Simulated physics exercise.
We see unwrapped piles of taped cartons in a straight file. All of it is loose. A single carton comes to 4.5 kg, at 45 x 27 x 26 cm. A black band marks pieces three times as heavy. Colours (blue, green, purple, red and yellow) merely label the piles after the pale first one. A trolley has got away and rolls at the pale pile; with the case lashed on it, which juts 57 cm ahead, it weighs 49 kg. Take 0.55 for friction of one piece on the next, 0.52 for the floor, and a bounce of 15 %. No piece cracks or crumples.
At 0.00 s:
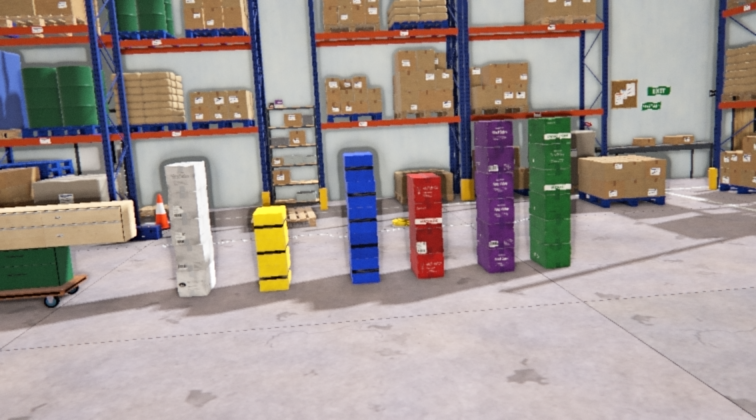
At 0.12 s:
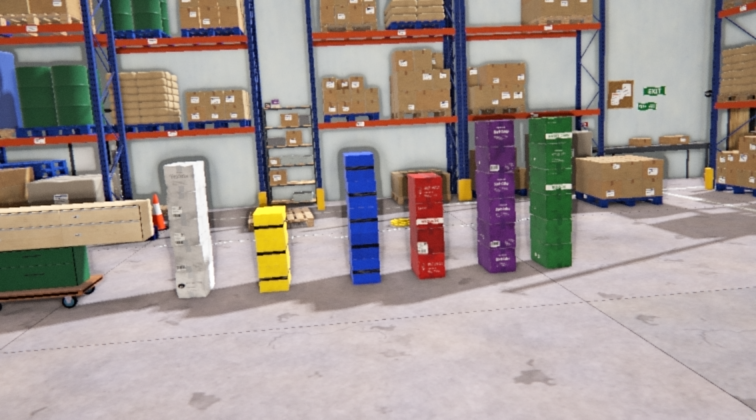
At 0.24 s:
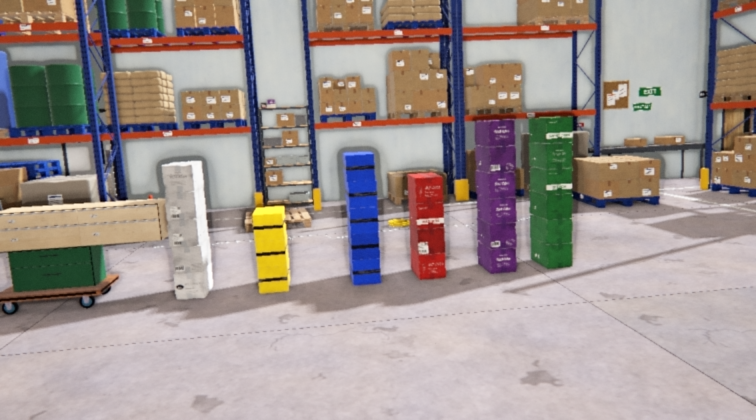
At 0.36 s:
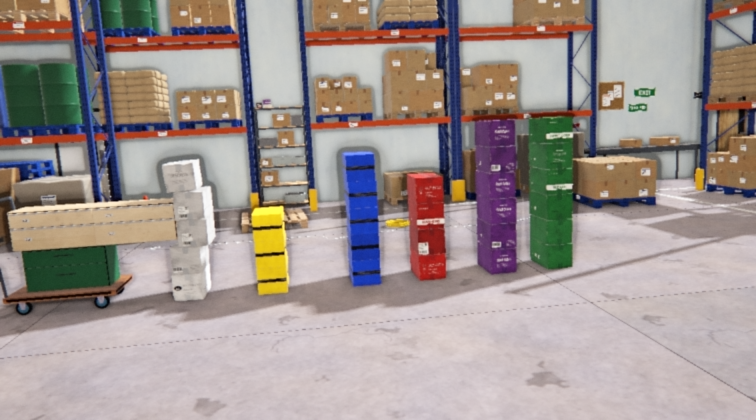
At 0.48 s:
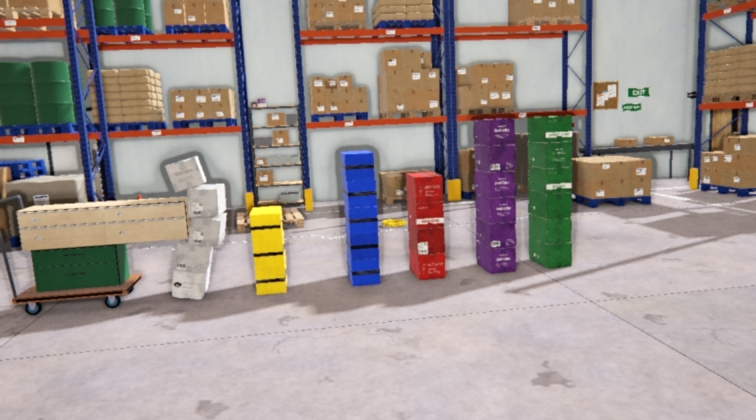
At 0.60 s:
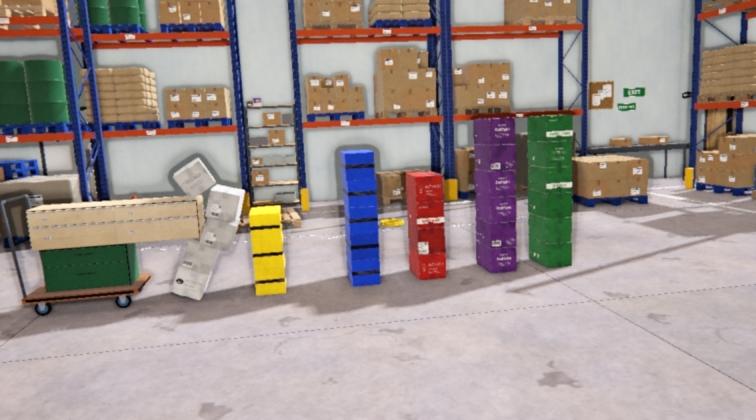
A trolley carrying a long case on a green crate rolls in from the left toward a row of coloured stacks in a warehouse. The jutting case meets the pale stack, pushing its upper cartons into a growing lean to the right, while the yellow, blue, red, purple and green stacks stay upright.
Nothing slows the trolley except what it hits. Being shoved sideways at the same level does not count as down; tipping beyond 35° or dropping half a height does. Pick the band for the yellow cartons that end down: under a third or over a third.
It comes to over a third.
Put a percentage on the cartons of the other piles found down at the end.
Roughly 10 per cent of them.
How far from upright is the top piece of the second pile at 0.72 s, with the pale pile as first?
It leans some 0°.
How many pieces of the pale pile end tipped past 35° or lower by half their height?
The count is 5.
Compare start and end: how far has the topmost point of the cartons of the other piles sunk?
Roughly 0 cm.
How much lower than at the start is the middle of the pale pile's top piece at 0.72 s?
Roughly 0 cm.
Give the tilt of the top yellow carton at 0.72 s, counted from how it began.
Roughly 0°.
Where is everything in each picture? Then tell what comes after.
In the first picture (each place is the centre of the face we see best; the camera moves round a little), load (115, 216) 46 cm short; top yellow carton (269, 227); top red carton (428, 190); the others all in place.
The second picture shows load (134, 216) 27 cm short; top yellow carton (269, 227).
The third picture shows load (152, 215) 8 cm short; top yellow carton (268, 227).
The fourth picture shows load (168, 214) 8 cm in; top yellow carton (268, 228).
The fifth picture shows load (179, 213) 21 cm in, top of the pale pile leaning 15°; top yellow carton (266, 228); the others all in place.
The sixth picture shows load (191, 211) 32 cm in, top of the pale pile leaning 31°; top yellow carton (265, 227); top green carton (560, 128); the others all in place.
By 0.72 s, 0 of the pale pile down; none of the 3 yellow cartons down (0 of 24 in all colours); top yellow carton moved 24 mm.
By 1.06 s, 4 of the pale pile down; none of the 3 yellow cartons down (0 of 24 in all colours); top yellow carton tilted 13°.
By 1.44 s, 5 of the pale pile down; 3 of the 3 yellow cartons down (3 of 24 in all colours); top yellow carton tilted 37°.
By 1.68 s, 5 of the pale pile down; 3 of the 3 yellow cartons down (3 of 24 in all colours); top yellow carton tilted 48°, 20 cm lower; top blue carton moved 22 mm.
When it is over (2.3 s), 5 of the pale pile down; 3 of the 3 yellow cartons down (3 of 24 in all colours); top yellow carton tilted 55°, 24 cm lower; top blue carton moved 7 cm. That is 100 per cent. In pixels of the last frame, middles, top yellow carton near (335, 243), top blue carton near (364, 164).
